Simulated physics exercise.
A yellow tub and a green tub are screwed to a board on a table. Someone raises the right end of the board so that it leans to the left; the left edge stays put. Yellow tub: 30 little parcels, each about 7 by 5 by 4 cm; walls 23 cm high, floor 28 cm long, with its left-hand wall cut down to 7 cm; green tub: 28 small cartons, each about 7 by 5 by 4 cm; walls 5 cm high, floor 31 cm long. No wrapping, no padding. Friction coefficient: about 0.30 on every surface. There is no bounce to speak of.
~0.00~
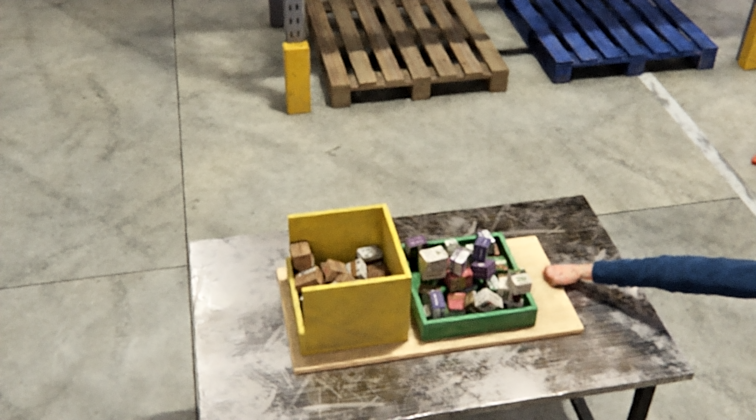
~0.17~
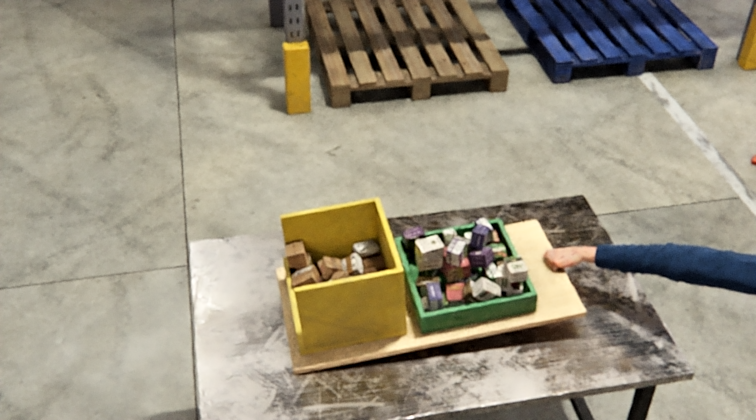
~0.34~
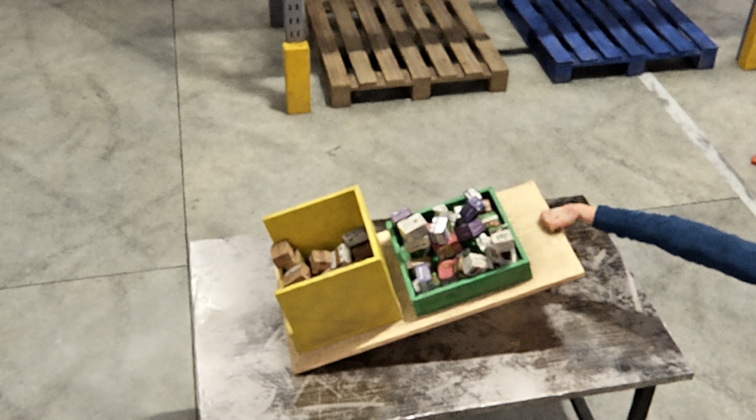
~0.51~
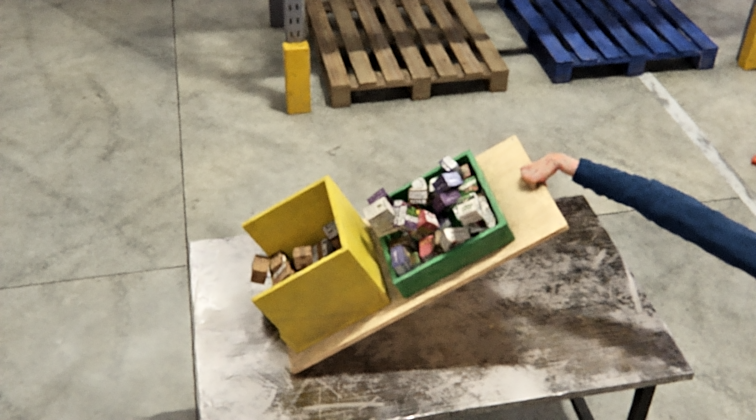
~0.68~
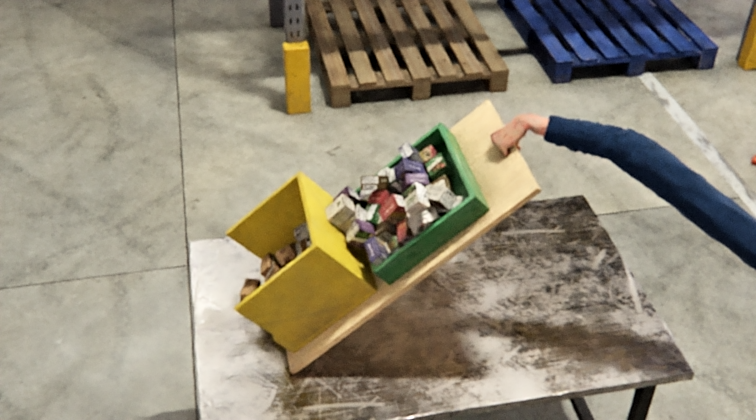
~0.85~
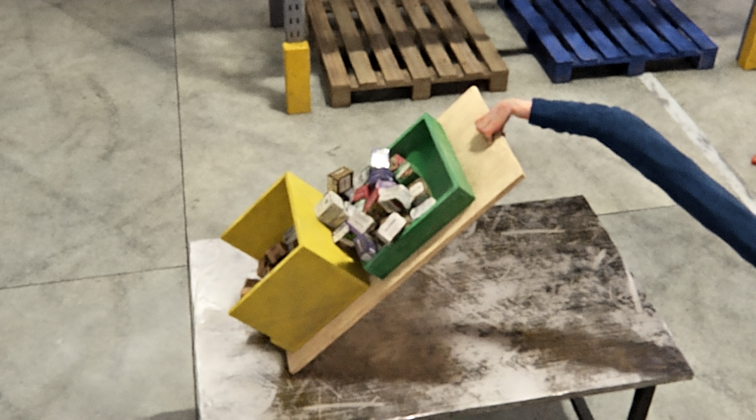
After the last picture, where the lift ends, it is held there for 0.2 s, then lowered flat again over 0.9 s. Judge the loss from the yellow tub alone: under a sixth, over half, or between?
The yellow tub loses fewer than one in six of its little parcels.
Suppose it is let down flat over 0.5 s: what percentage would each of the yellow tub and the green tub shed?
Then yellow tub 10, green tub 10 per cent.
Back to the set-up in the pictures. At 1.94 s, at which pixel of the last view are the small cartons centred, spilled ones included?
At about (430, 284).
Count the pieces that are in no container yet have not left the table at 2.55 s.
Roughly 5.
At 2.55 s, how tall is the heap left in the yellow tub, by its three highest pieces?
About 13 cm.
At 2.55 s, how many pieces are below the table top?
About 1.
After 1.12 s, tilt 44°; yellow tub 29 in, 1 out and green tub 23 in, 5 out.
After 1.46 s, tilt 25°; yellow tub 29 in, 1 out and green tub 23 in, 5 out.
After 1.94 s, tilt 0°; yellow tub 29 in, 1 out and green tub 23 in, 5 out.
Final count (at 2.55 s), yellow tub 29 in, 1 out and green tub 23 in, 5 out. Asked share, 1 of 30, 3 per cent.
